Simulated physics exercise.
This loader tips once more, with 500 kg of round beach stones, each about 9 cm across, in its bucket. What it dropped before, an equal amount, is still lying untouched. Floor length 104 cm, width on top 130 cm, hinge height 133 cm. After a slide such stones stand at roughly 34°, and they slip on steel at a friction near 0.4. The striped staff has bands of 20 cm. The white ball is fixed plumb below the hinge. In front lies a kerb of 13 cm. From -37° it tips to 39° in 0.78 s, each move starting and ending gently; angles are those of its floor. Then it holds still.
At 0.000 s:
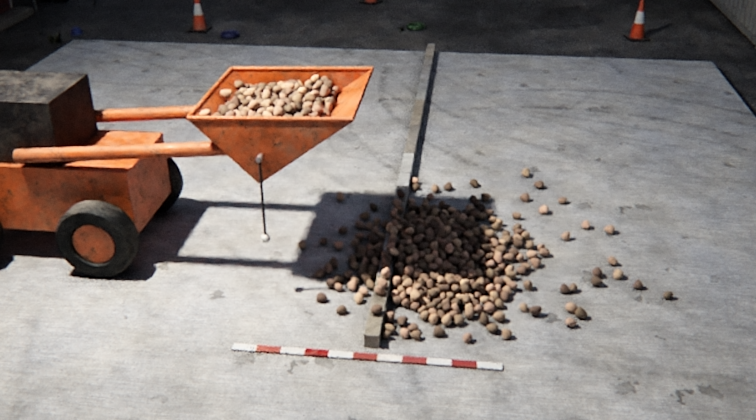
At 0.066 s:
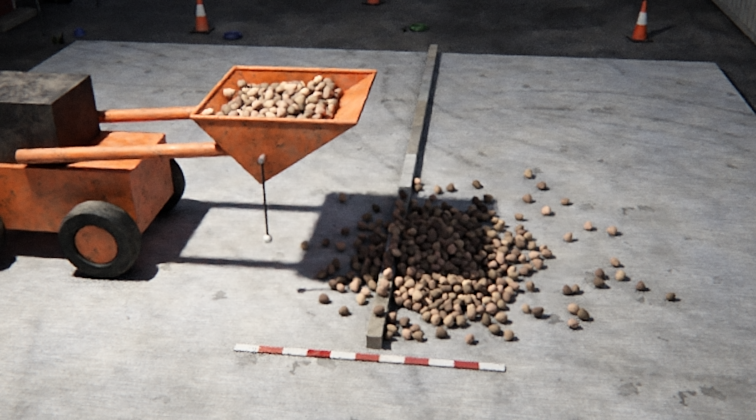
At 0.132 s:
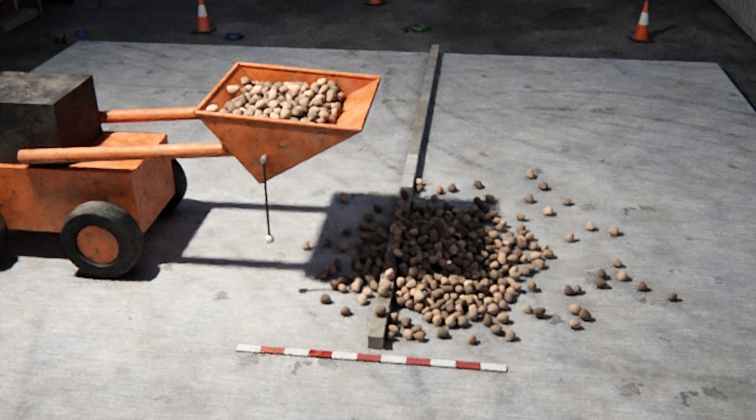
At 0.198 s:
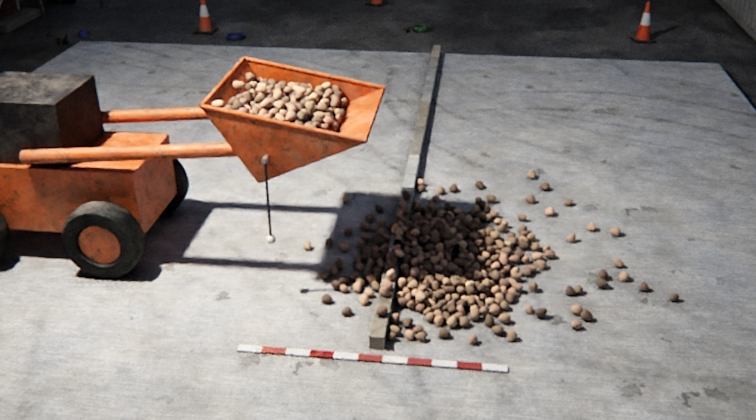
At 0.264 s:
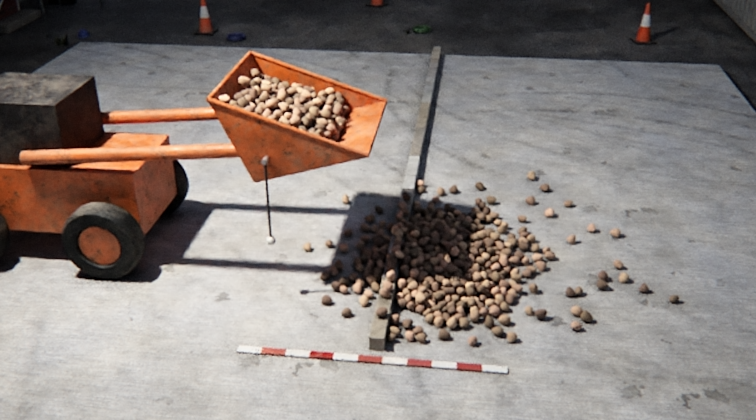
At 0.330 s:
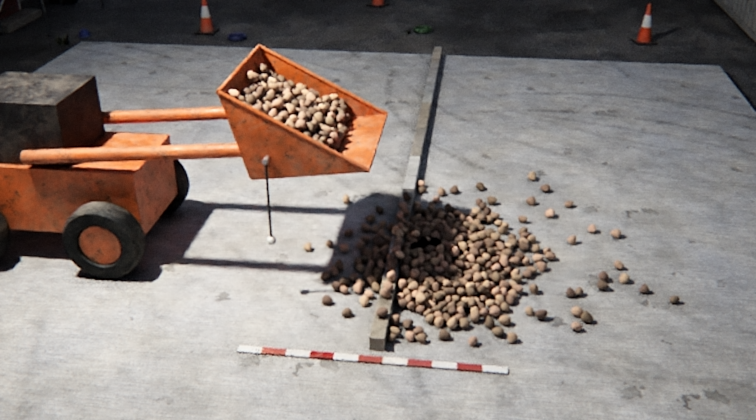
In the video, an orange loader holding a bucket of round stones gradually tilts it forward, its front lip lowering and the stones shifting inside, while a pile of similar stones lies still across a kerb on the ground.
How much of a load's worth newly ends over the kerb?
About 46 per cent.
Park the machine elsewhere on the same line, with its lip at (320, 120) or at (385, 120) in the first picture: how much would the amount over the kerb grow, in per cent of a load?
About 15 and 85 per cent.
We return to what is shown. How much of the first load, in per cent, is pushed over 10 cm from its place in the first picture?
Roughly 10 per cent of them.
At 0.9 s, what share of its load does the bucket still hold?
About 80 per cent.
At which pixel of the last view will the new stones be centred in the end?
Around (393, 247).
After 0.6 s the floor is at 27°; in per cent of one load, 100 in the bucket, 15 on this side of the kerb, 85 over the kerb; the foremost stones are at (621, 268).
After 0.9 s the floor is at 39°; in per cent of one load, 81 in the bucket, 34 on this side of the kerb, 85 over the kerb; the foremost stones are at (621, 268).
After 1.2 s the floor is at 39°; in per cent of one load, 19 in the bucket, 75 on this side of the kerb, 105 over the kerb; the foremost stones are at (621, 268).
After 4.1 s the floor is at 39°; in per cent of one load, 0 in the bucket, 69 on this side of the kerb, 131 over the kerb; the foremost stones are at (621, 268). Net gain over the kerb, 46.
